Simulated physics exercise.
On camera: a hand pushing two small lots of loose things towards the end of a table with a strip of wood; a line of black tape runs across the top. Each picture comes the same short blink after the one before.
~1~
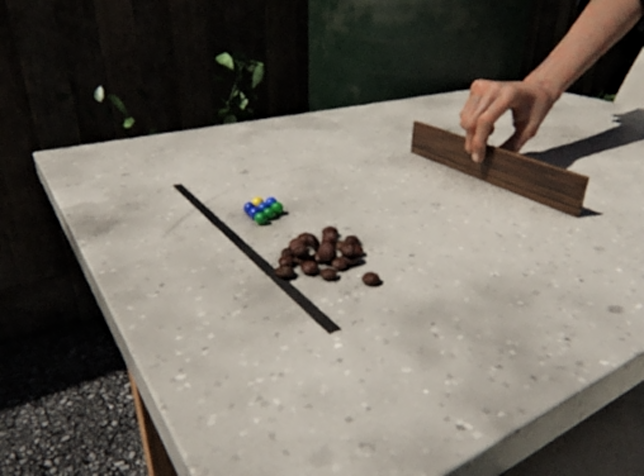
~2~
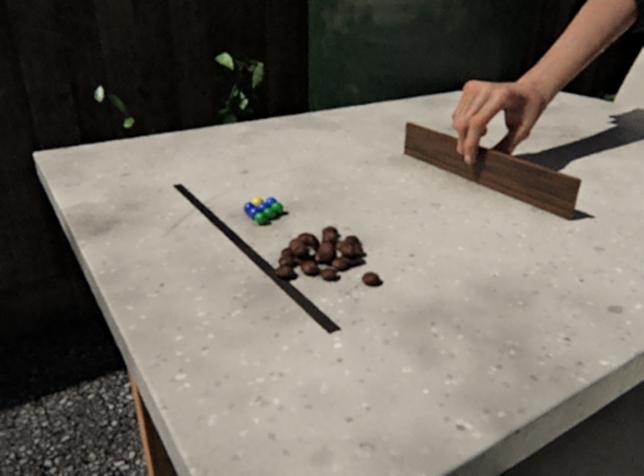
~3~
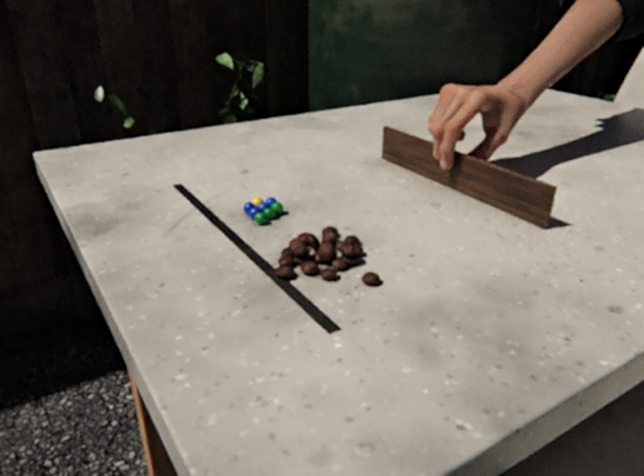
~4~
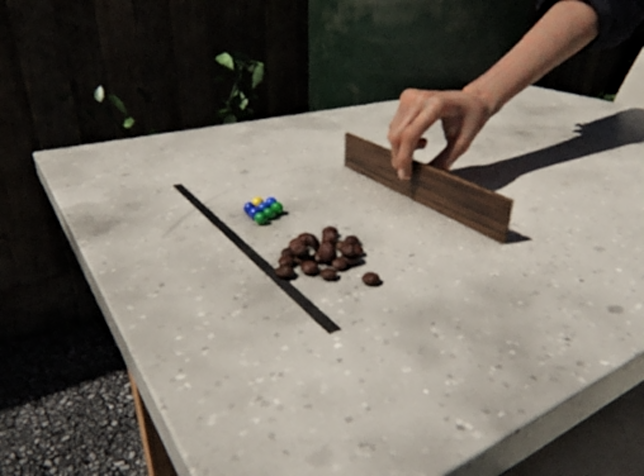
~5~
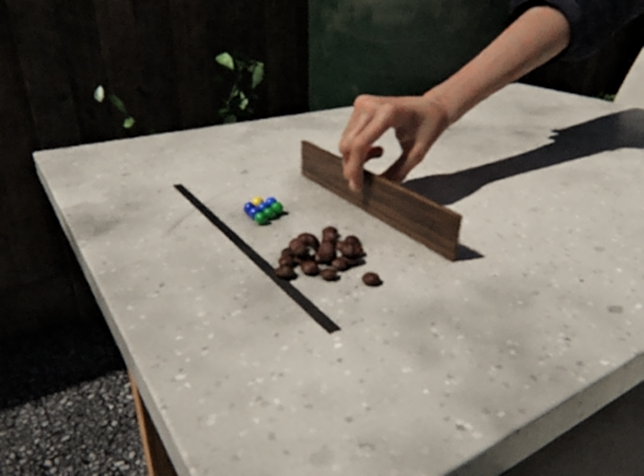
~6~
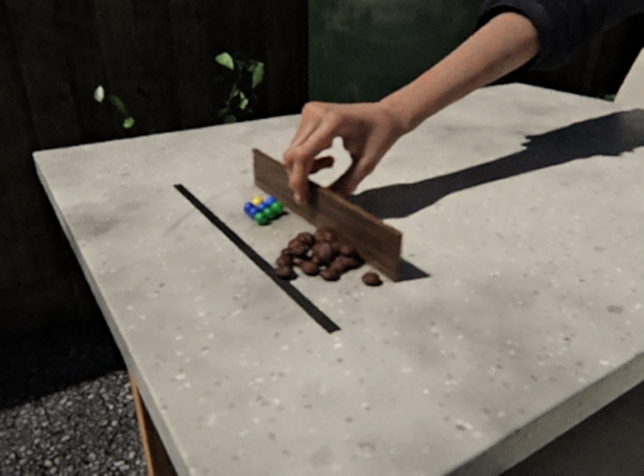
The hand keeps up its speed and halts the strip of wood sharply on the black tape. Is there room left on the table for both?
The nearer portion partly drops off; the farther portion partly drops off.
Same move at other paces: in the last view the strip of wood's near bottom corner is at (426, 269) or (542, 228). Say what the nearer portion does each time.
In the first try it partly drops off; in the second it keeps clear of the drop.
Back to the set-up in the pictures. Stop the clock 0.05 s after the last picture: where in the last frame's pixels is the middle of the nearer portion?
Roughly at (281, 268).
Then, 0.05 s later than the last frame, strip of wood still moving, near (261, 194); nearer portion all on the table, its front near (239, 270); farther portion all on the table, its front near (219, 234).
Then, 0.13 s later than the last frame, strip of wood stopped at the black tape; nearer portion all on the table, its front near (186, 322); farther portion all on the table, its front near (130, 286).
Then, 0.41 s later than the last frame, strip of wood stopped at the black tape; nearer portion roughly two thirds over the edge; farther portion every one over the edge.
When it is over, strip of wood stopped at the black tape; nearer portion the larger part over the edge; farther portion every one over the edge.
